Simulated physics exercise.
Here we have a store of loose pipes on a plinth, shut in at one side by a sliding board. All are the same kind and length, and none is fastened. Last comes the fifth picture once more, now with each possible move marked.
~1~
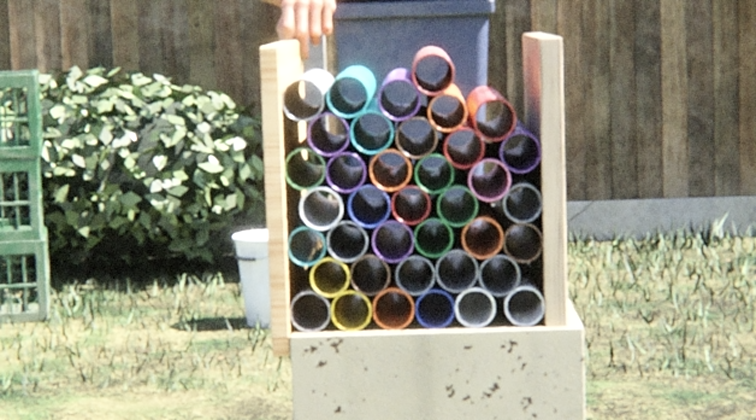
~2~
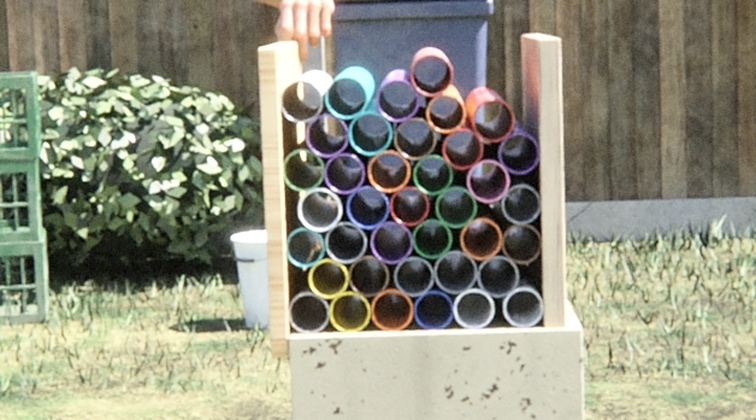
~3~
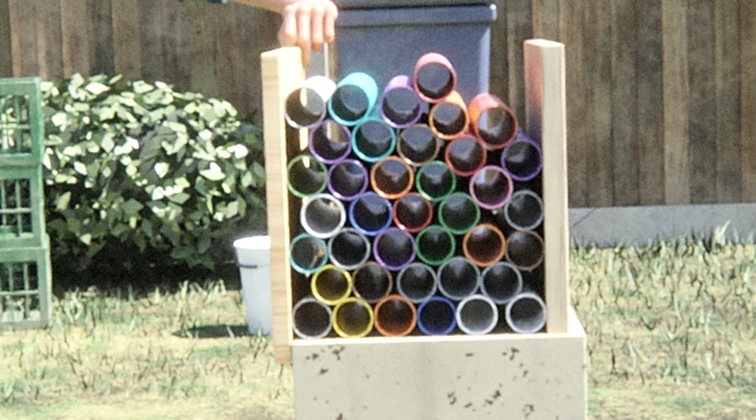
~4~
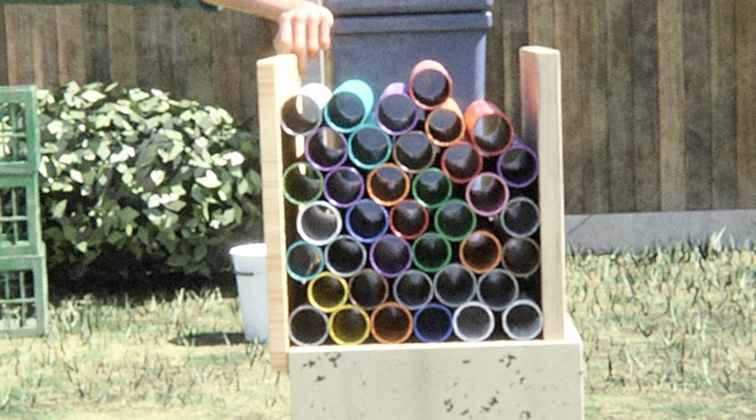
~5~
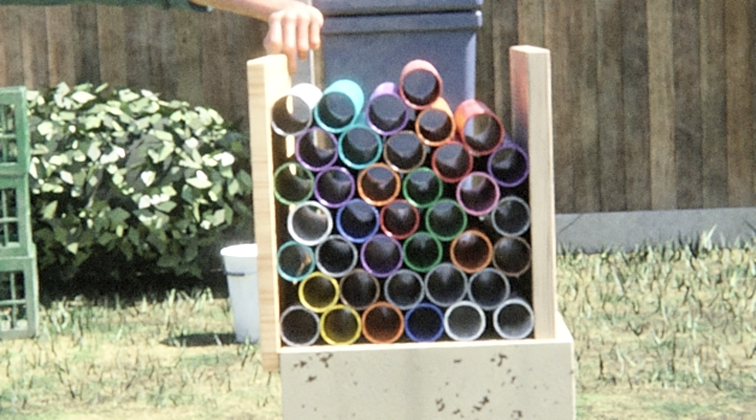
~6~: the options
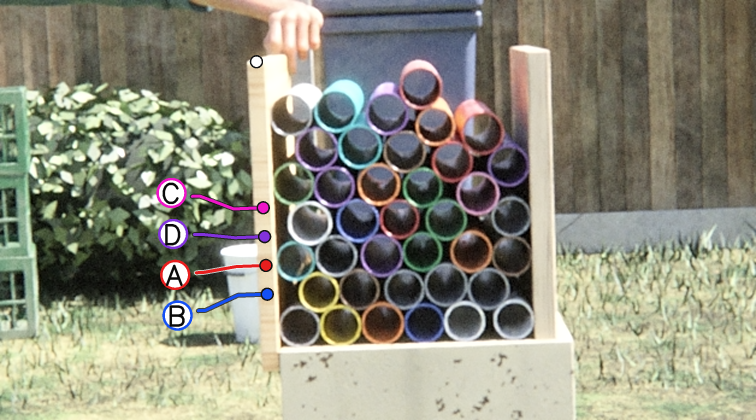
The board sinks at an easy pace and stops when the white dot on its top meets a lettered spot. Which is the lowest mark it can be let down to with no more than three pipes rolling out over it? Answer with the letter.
The last mark within the limit is C.
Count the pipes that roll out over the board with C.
At C the number is one.
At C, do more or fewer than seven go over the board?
It loses fewer than seven.
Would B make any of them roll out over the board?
Yes, at B.
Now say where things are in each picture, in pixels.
The first picture shows a green pipe (457, 206); an orange pipe (390, 170); a turquoise pipe (372, 132).
The second picture shows a turquoise pipe (371, 134); a turquoise pipe (346, 98).
The third picture shows side board (290, 193); a grey pipe (312, 319).
The fourth picture shows a white pipe (523, 320); a grey pipe (455, 286).
The fifth picture shows a green pipe (423, 252); a green pipe (446, 220); an orange pipe (379, 184).
On the marked copy, A at (266, 265); B at (267, 294); C at (263, 208); D at (264, 237); the white dot at (256, 62).
With C. Early on, top of the board (270, 128).
Further on, top of the board (273, 203).
At the end, top of the board (273, 206), one out over the board.
As for the rest, A more than three out over the board; B more than three out over the board; D four out over the board.
